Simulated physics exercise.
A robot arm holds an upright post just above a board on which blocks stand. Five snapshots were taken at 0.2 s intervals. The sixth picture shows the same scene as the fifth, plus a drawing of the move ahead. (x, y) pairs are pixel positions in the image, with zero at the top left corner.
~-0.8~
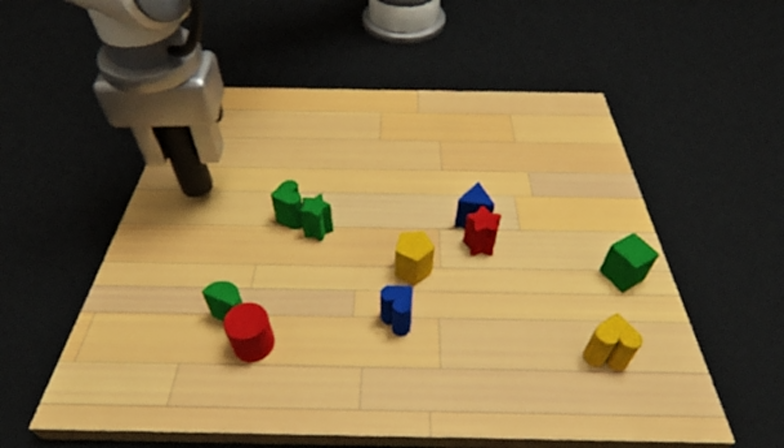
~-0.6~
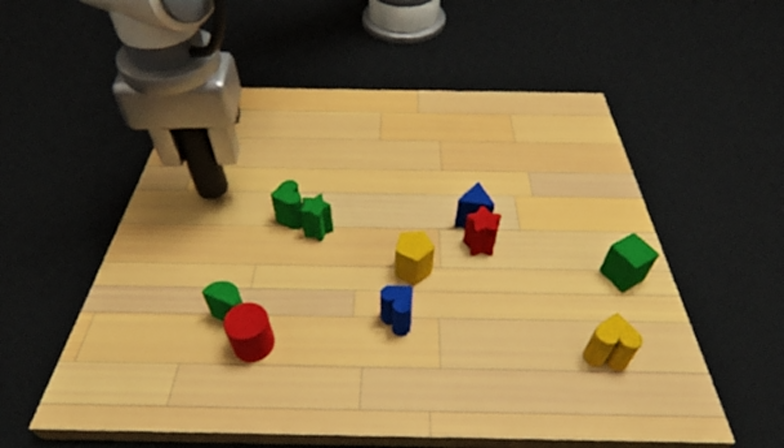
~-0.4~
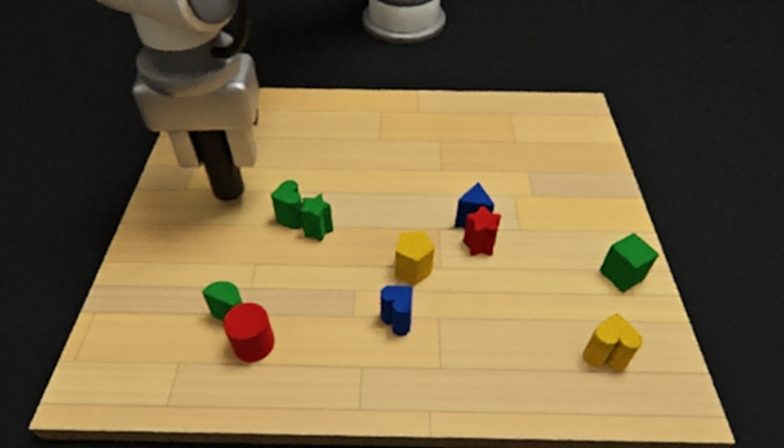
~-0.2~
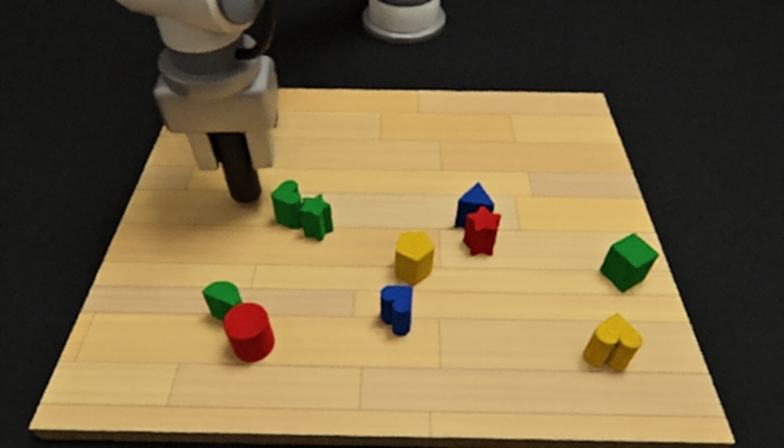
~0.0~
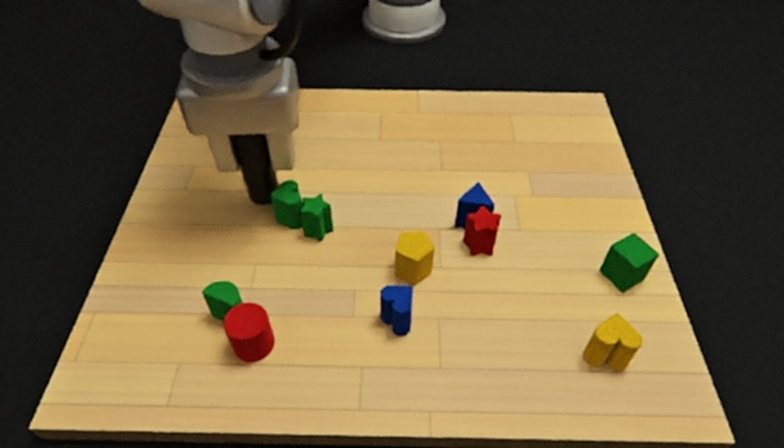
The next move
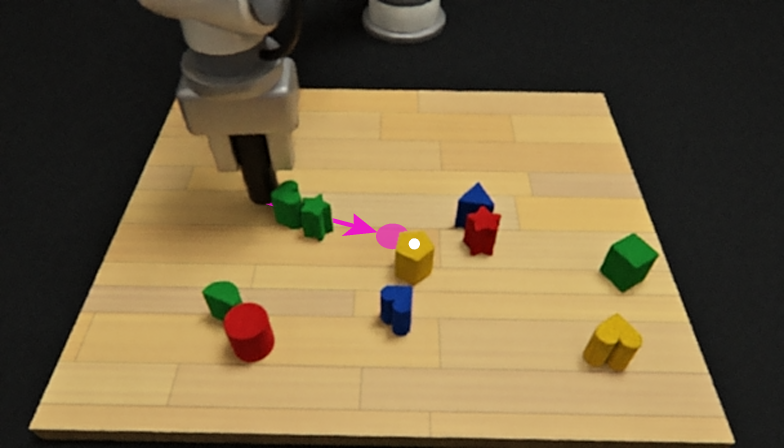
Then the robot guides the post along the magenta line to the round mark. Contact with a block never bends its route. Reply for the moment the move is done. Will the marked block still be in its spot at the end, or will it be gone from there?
Right where it was.
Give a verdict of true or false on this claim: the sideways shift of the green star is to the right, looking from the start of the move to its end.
True
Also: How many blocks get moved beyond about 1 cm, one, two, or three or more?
Two blocks.
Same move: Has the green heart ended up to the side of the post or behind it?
Yes.
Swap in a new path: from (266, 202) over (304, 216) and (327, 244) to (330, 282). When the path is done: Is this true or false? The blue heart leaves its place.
False
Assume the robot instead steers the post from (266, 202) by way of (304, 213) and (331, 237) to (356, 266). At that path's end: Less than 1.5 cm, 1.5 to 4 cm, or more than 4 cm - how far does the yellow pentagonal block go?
Its displacement is below 1.5 cm.
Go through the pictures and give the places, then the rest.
Post's lower end at (198, 188); green heart at (287, 191); green star at (315, 204); yellow pentagonal block at (414, 244), in the first picture.
Post at (213, 189); blocks still, in the second picture.
Post at (229, 191); blocks still, in the third picture.
Post at (247, 193); blocks still, in the fourth picture.
Post at (265, 195); green heart at (287, 191); green star at (315, 204); yellow pentagonal block at (414, 244), in the fifth picture.
Drawn move, straight from (266, 202) to (393, 236); the dot is on the yellow pentagonal block.
On the path given first. One third of the way, post at (306, 206); green heart at (314, 207), turned 40° clockwise; green star at (334, 217).
Two thirds of the way, post at (349, 218); green heart at (328, 219), turned 75° clockwise; green star at (347, 231), turned 15° anticlockwise.
At the end, post at (393, 229); green heart at (328, 219), turned 75° clockwise; green star at (347, 231), turned 15° anticlockwise; yellow pentagonal block still.
